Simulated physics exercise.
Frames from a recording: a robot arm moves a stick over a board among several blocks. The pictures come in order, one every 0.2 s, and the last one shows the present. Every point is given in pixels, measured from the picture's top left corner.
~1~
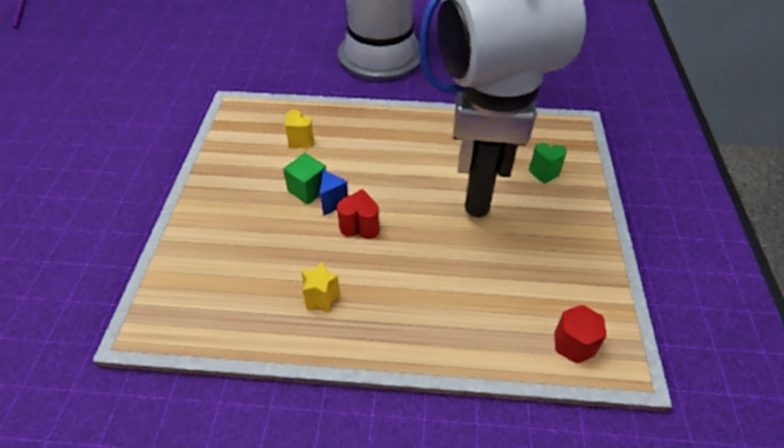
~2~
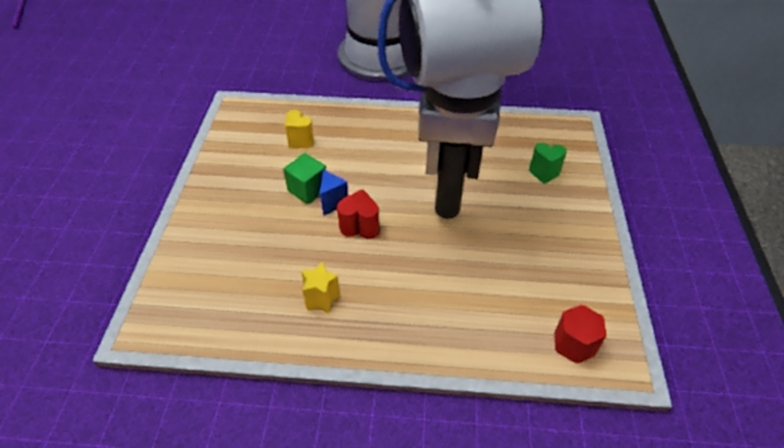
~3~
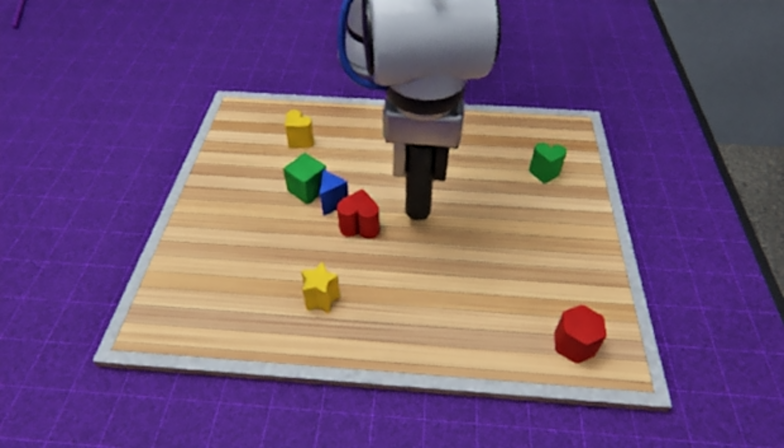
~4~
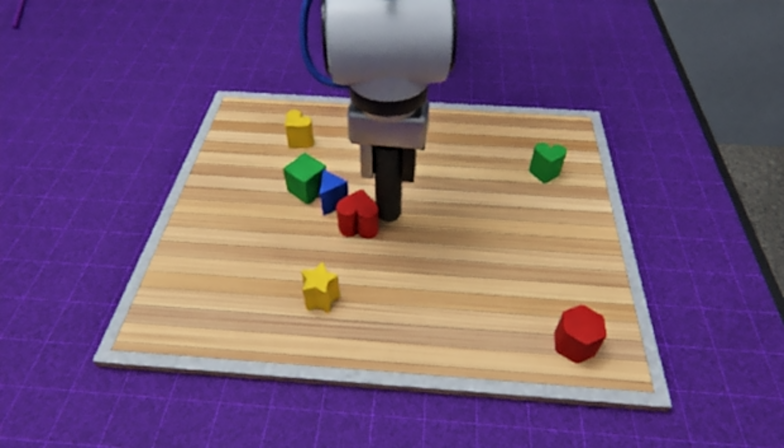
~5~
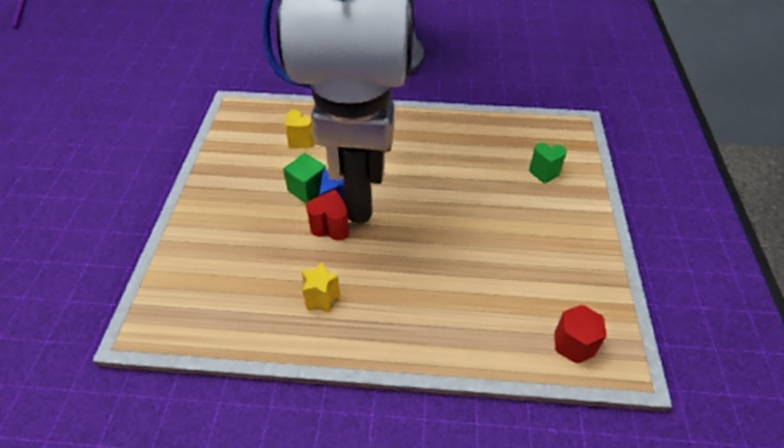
On a wooden board over a purple surface, a robot arm slid its black stick steadily left past the green heart and nudged the red heart a little left, while the other blocks stayed put.
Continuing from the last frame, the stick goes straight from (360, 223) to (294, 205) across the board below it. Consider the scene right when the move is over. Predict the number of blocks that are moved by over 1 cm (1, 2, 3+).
It's going to be three or more.
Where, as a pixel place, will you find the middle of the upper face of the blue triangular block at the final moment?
So, by the moment the path ends, you'll find the top centre of the blue triangular block at (320, 171).
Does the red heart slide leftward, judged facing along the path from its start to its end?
Going by the path, yes.
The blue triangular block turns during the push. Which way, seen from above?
Looking down: Clockwise.
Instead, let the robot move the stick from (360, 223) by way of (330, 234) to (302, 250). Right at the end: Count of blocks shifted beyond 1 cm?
I'm going with one.
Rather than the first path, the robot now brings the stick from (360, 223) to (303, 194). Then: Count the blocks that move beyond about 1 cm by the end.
Most likely three or more.
On the path given first. Halfway along, stick (325, 206); red heart (300, 206), turned 20° anticlockwise; blue triangular block (323, 175), turned 30° clockwise.
At the end, stick (292, 196); green square piece (300, 160); red heart (292, 207), turned 40° anticlockwise; blue triangular block (320, 171), turned 40° clockwise.
